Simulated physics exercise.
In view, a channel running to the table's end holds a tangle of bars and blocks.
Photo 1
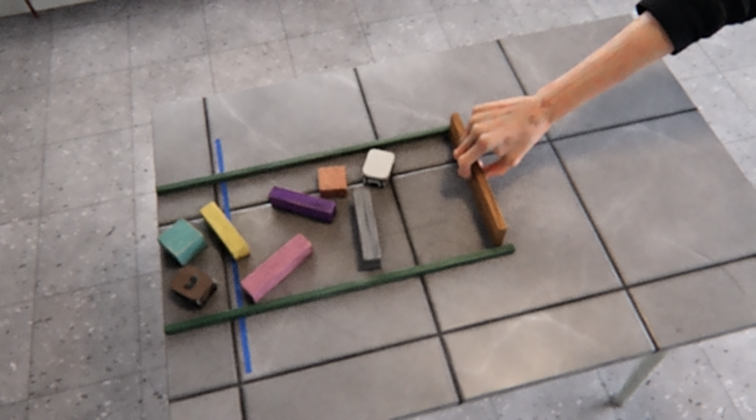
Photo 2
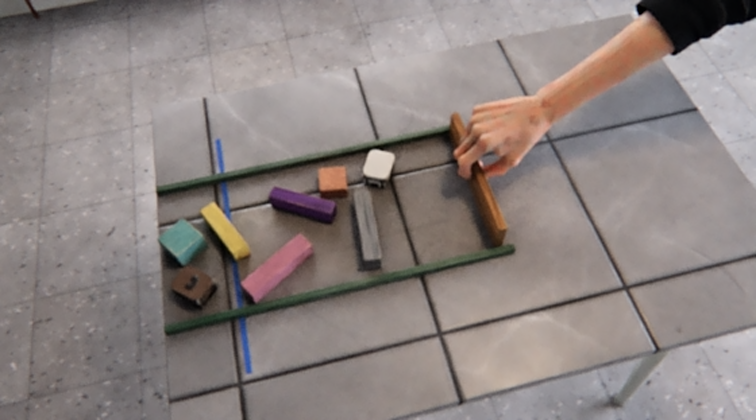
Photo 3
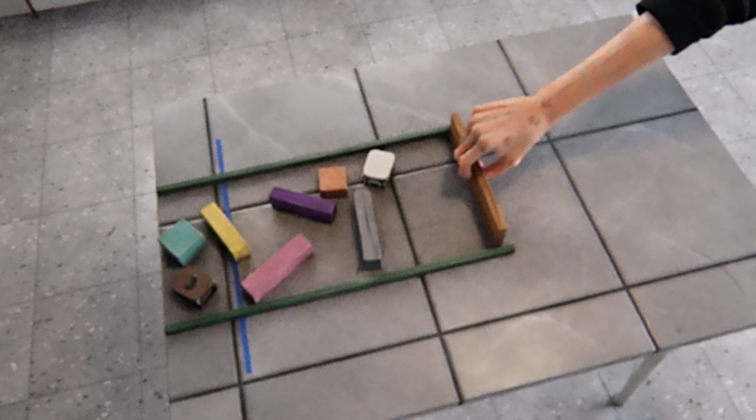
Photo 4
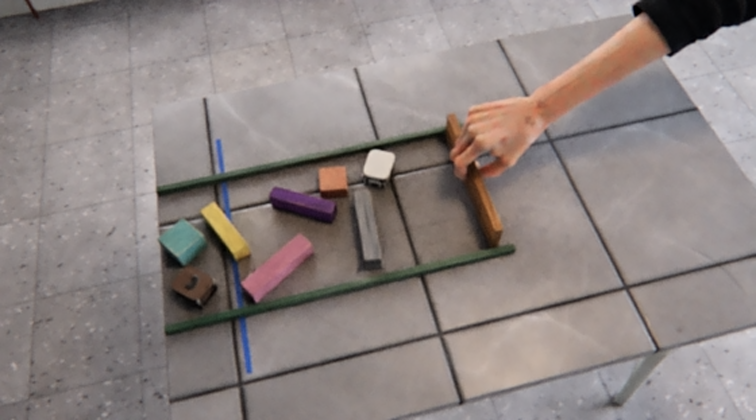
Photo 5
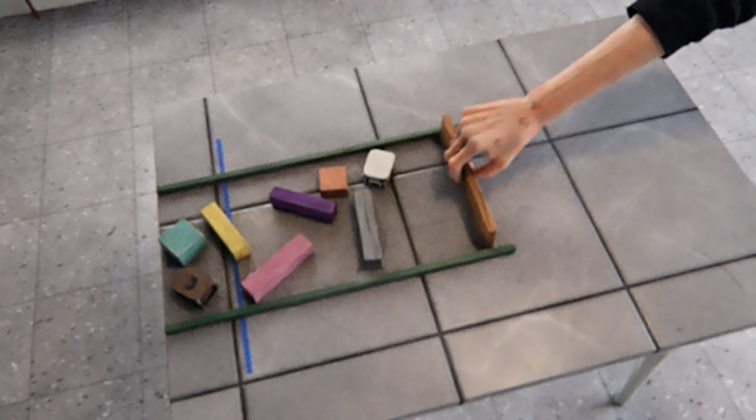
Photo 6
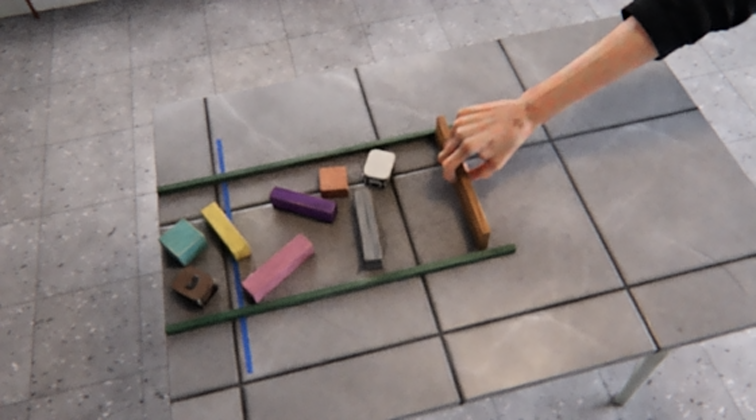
On a grey tiled table, coloured bars and blocks lie scattered between two green rails as a hand grips a wooden board at the right and slides it slightly left, while the pieces stay still.
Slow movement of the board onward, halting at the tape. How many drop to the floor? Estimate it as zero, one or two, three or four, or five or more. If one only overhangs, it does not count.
Only one or two.
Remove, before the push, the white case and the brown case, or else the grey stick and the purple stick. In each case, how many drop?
0, then 0.
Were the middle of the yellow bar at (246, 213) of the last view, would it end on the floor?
Lab note: It does not drop.
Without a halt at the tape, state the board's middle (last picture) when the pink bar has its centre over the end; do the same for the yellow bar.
At (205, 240) for the pink bar; at (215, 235) for the yellow bar.
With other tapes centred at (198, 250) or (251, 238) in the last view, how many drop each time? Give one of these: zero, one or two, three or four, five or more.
Place by place: At least five, then no fall at all.
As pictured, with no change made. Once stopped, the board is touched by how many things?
The count in contact is 2.
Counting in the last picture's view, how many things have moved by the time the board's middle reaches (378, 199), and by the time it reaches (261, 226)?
I make it 2 at the first spot and 8 at the other.
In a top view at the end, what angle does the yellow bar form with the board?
The angle is about 40 degrees.
Soon after, none off yet; turquoise block at rest near (184, 243); brown case at rest near (195, 287); yellow bar at rest near (226, 232).
At rest, the number that fall off is one or two; fallen, brown case and turquoise block.
